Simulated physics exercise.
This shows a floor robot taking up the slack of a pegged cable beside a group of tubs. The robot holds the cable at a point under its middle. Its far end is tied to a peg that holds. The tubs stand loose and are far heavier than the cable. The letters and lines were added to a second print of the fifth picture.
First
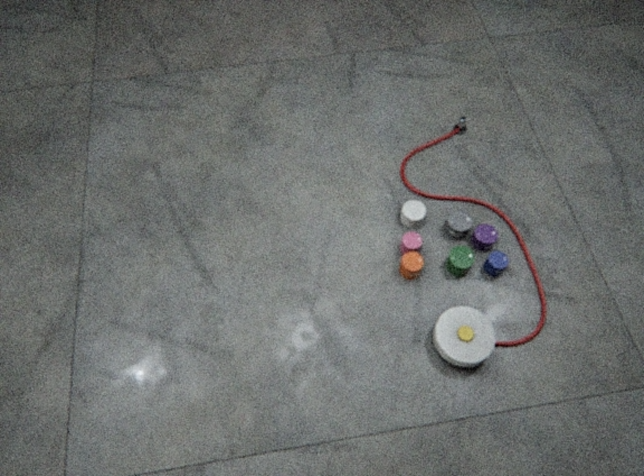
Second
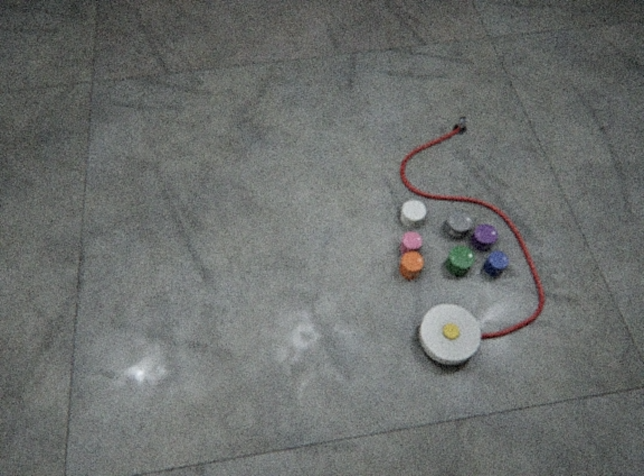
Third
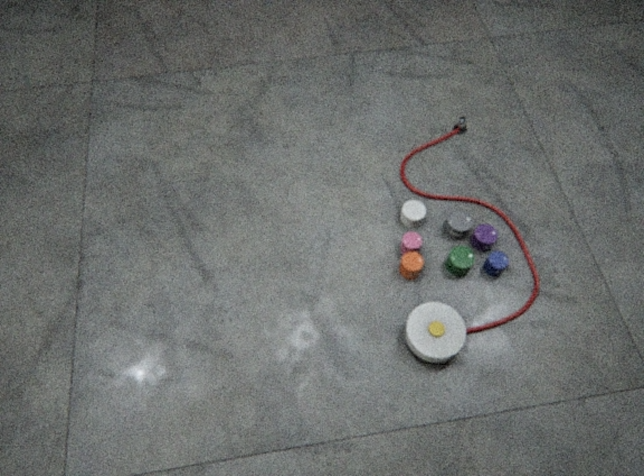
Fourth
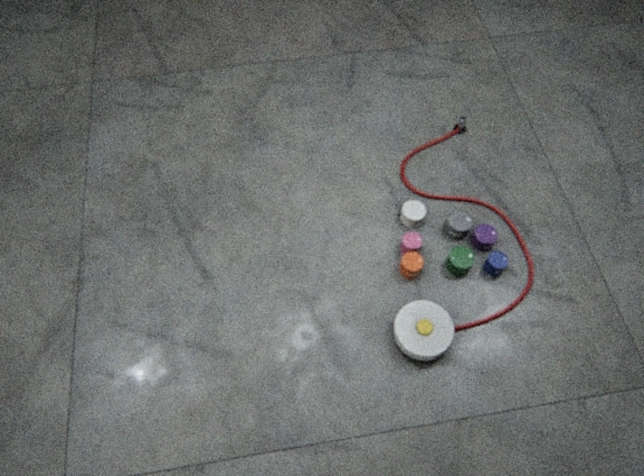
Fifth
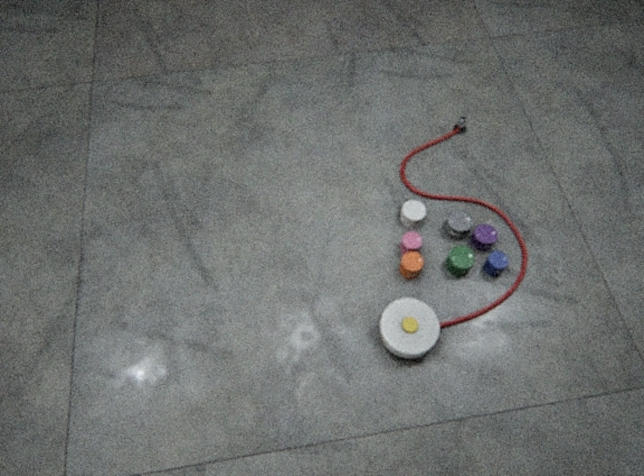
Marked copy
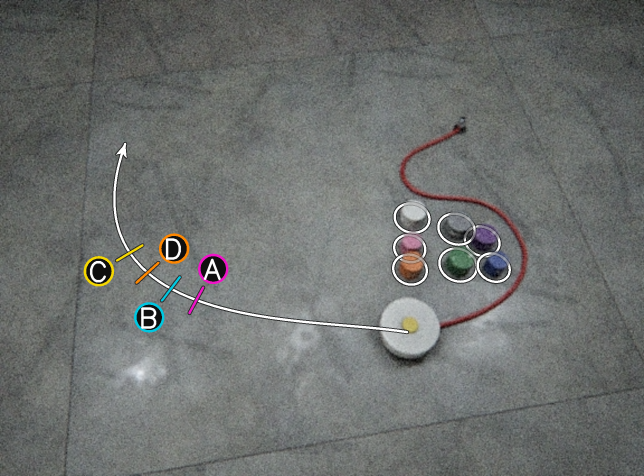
A round white robot slides slowly left below some colourful tubs, drawing a red cable along.
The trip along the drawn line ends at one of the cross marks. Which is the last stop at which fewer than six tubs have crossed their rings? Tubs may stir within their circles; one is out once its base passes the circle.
A.
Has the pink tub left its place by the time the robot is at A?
No.
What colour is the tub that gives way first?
Blue.
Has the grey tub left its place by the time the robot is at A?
Yes.
On the marked copy, A at (196, 300); B at (171, 289); C at (130, 253); D at (148, 273); the route from (407, 332) via (180, 293) to (125, 144).
Taking A. A third of the way, robot (332, 321).
Two thirds of the way, robot (257, 312).
When it is over, robot (194, 296); purple tub (461, 224); green tub (435, 249); grey tub (438, 216); blue tub (453, 240); orange tub (408, 261); four over the rings.
As for the rest, B has seven over the rings; C has seven over the rings; D has seven over the rings.
